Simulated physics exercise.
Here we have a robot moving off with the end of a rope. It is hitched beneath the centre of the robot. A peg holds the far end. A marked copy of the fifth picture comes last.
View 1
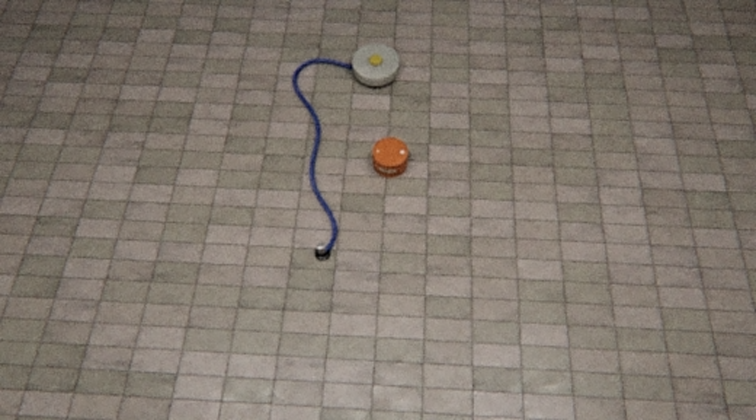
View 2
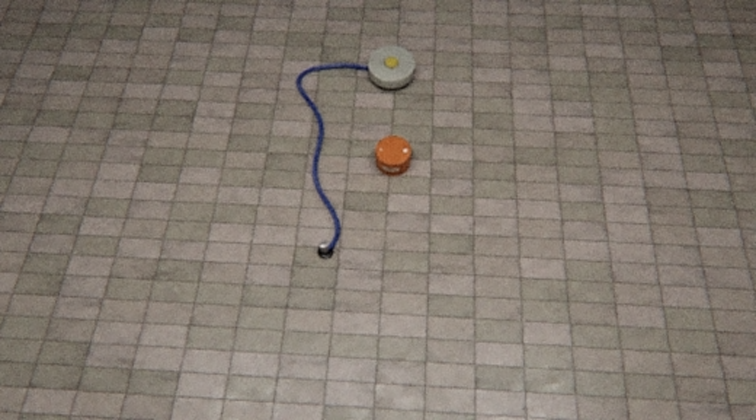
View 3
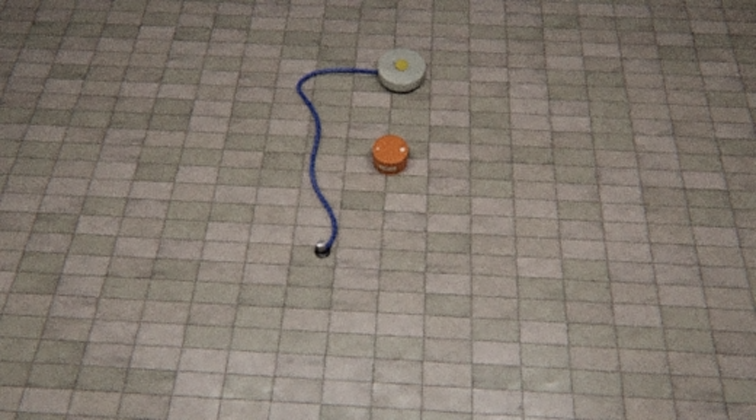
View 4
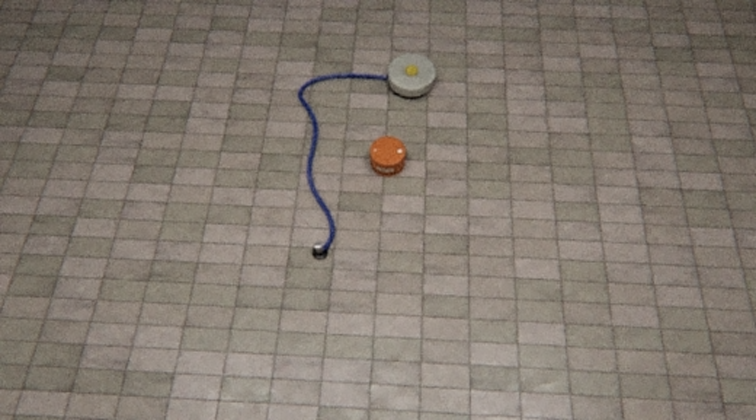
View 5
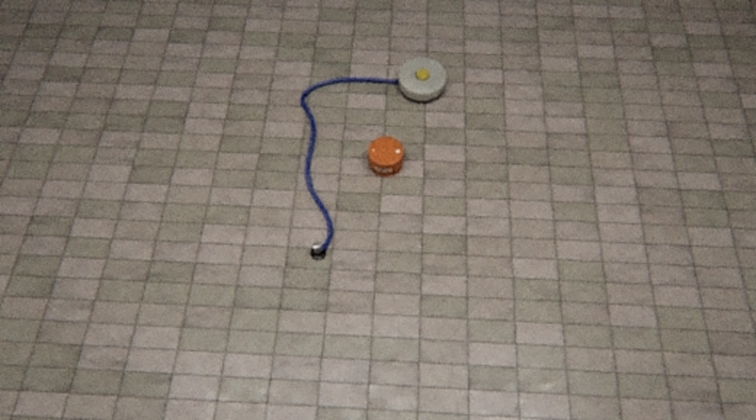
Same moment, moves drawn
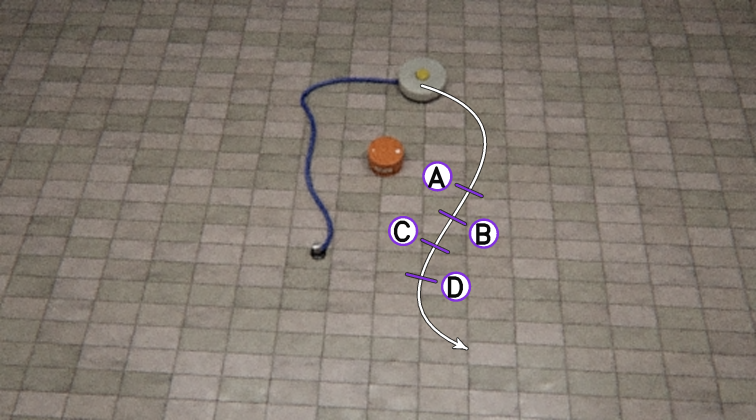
A round, pale grey-green robot with a yellow centre slides slowly right and slightly toward the viewer across a floor of grey and beige tiles, seen from above at an angle. A blue rope trails from it, curving down to a small dark peg at lower left, with an orange tub sitting between. The rope's upper part is drawn rightward and its bends ease, while peg and tub stay put and the view shakes slightly.
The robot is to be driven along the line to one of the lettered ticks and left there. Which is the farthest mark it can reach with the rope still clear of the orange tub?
It should halt at B.
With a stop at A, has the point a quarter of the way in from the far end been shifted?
No.
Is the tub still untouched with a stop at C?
For that mark, no.
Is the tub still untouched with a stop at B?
For that mark, yes.
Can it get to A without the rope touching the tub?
Yes.
On the marked copy, A at (469, 190); B at (453, 218); C at (435, 246); D at (421, 278); the route from (422, 86) via (462, 203) to (467, 349).
Taking B. A third of the way, robot (477, 111), middle of the rope (325, 123).
Two thirds of the way, robot (480, 166), middle of the rope (337, 128).
When it is over, robot (453, 213), middle of the rope (341, 132); nothing has been touched.
As for the rest, A is safe but short; C brings the rope against the tub; D brings the rope against the tub.
